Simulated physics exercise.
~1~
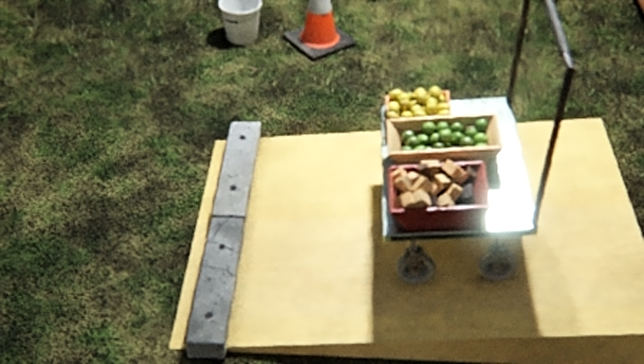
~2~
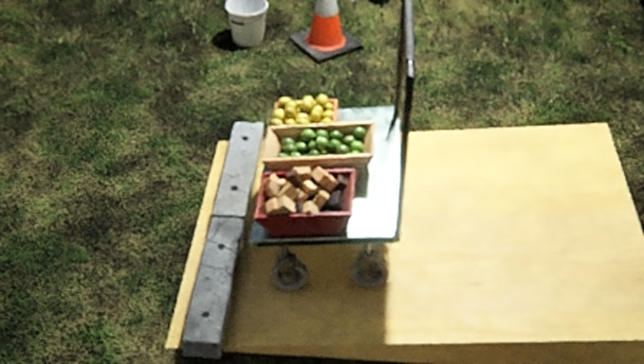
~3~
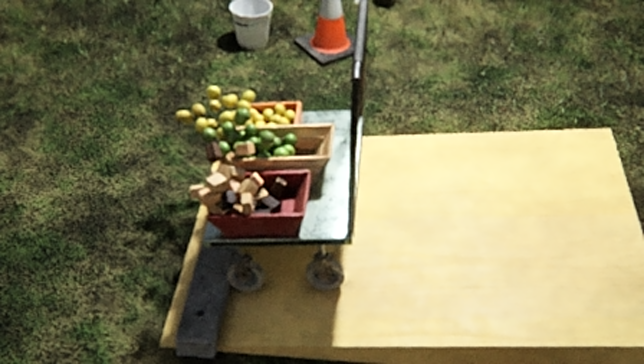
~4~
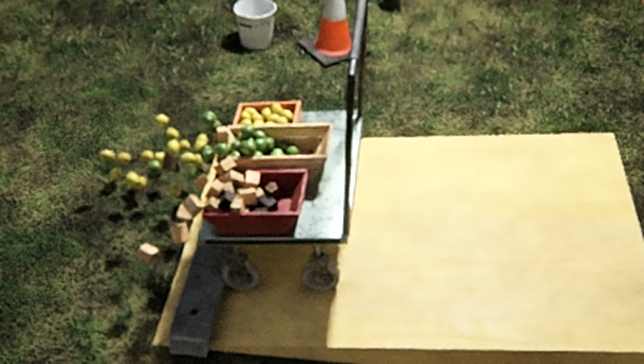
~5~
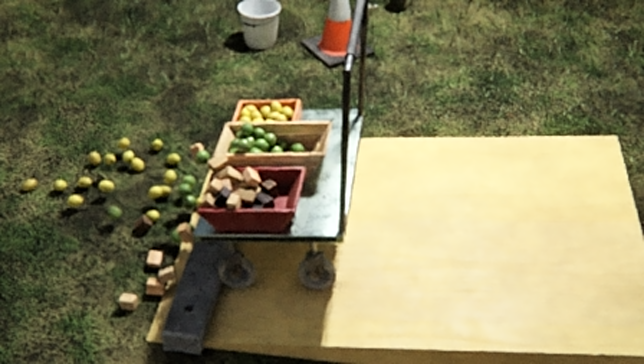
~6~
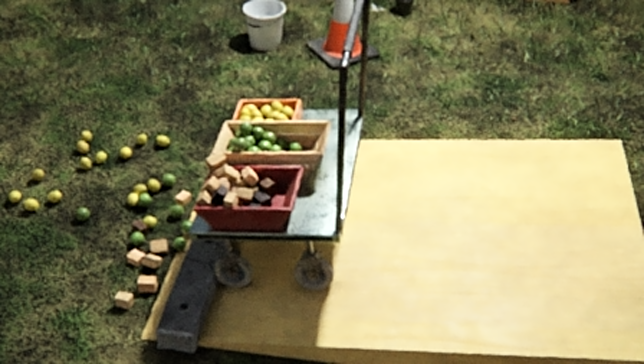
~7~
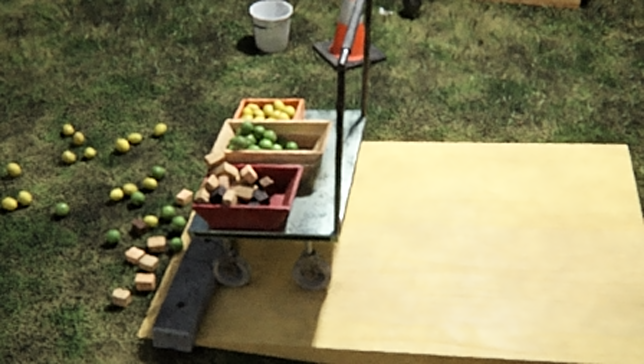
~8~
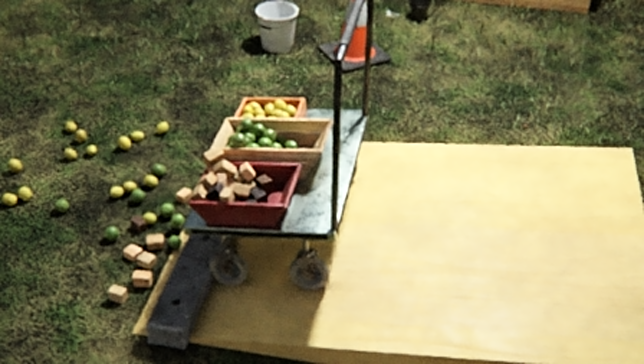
Lemons, green apples and wooden blocks flying from crates as a trolley rolling left down a ramp stops at a kerb, ending scattered on grass.
